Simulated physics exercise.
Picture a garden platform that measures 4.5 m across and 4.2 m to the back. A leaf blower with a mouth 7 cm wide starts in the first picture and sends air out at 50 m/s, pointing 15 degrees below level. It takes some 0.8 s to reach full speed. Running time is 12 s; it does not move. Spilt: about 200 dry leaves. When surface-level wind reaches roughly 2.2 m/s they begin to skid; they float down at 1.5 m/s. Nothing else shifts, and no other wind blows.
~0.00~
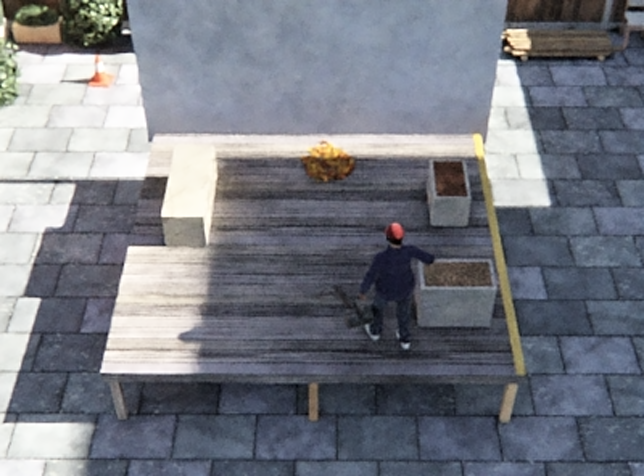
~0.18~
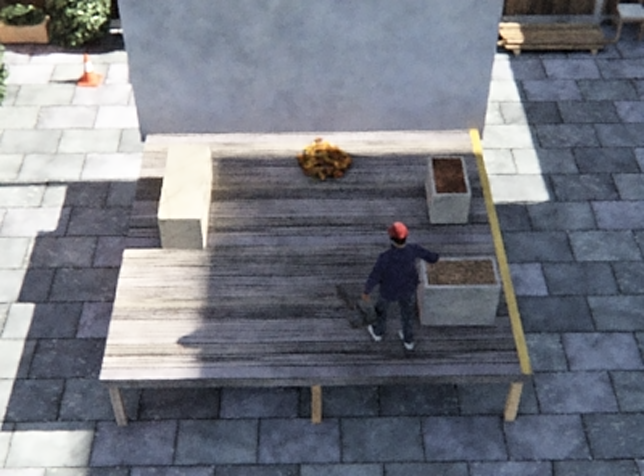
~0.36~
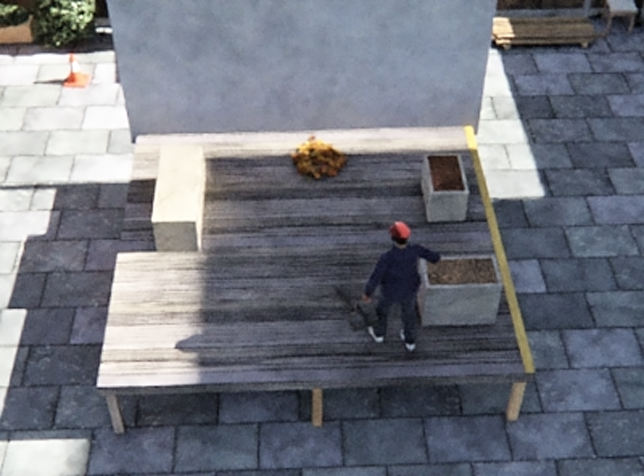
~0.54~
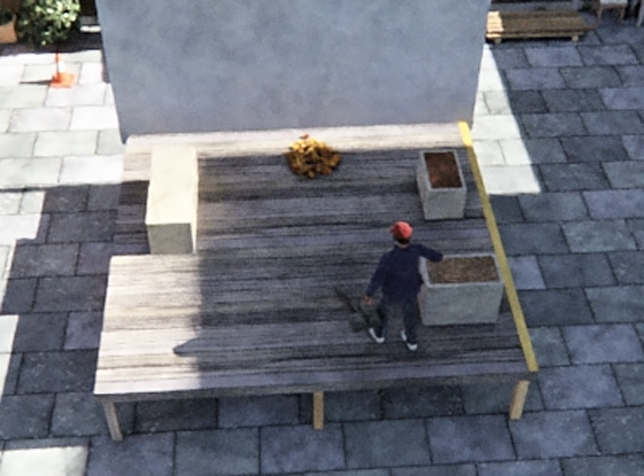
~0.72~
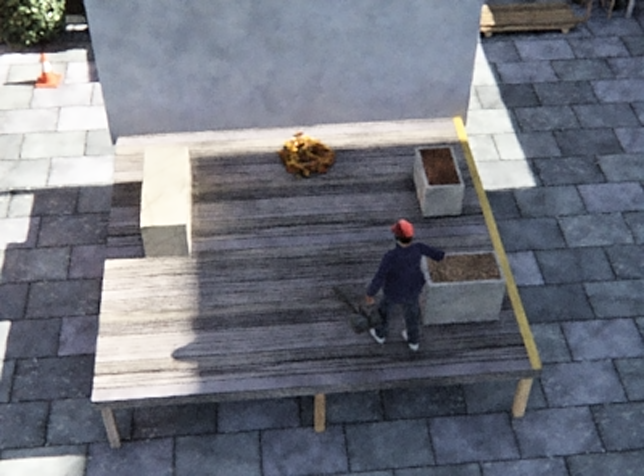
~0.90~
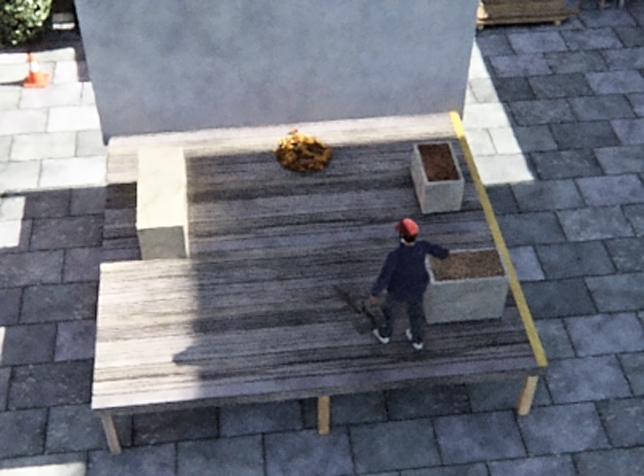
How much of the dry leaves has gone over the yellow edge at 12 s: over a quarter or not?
That edge gets a quarter at most.
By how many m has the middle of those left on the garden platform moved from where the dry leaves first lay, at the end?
Somewhere near 0.6 m, I reckon.
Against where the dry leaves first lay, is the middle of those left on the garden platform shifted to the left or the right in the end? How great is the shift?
The middle moved rightwards, roughly 0.2 m.
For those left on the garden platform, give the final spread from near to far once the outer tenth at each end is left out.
Spread: Approx. 0.0 m.
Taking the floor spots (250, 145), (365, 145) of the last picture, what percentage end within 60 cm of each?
First spot about 30 %, second about 20 %.
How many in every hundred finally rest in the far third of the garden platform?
I'd estimate around 100 per cent.
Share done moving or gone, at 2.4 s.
About 50 %.
After 2.4 s, 54 % are on the move or not yet settled, 0 % are over the yellow edge; the middle of those still in play is near (301, 122).
After 3.8 s, 48 % are on the move or not yet settled, 0 % are over the yellow edge; the middle of those still in play is near (303, 121).
After 6.6 s, 38 % are on the move or not yet settled, 0 % are over the yellow edge; the middle of those still in play is near (303, 121).
After 12.0 s, at the end, 0 % are over the yellow edge; the middle of those still in play is near (311, 120).
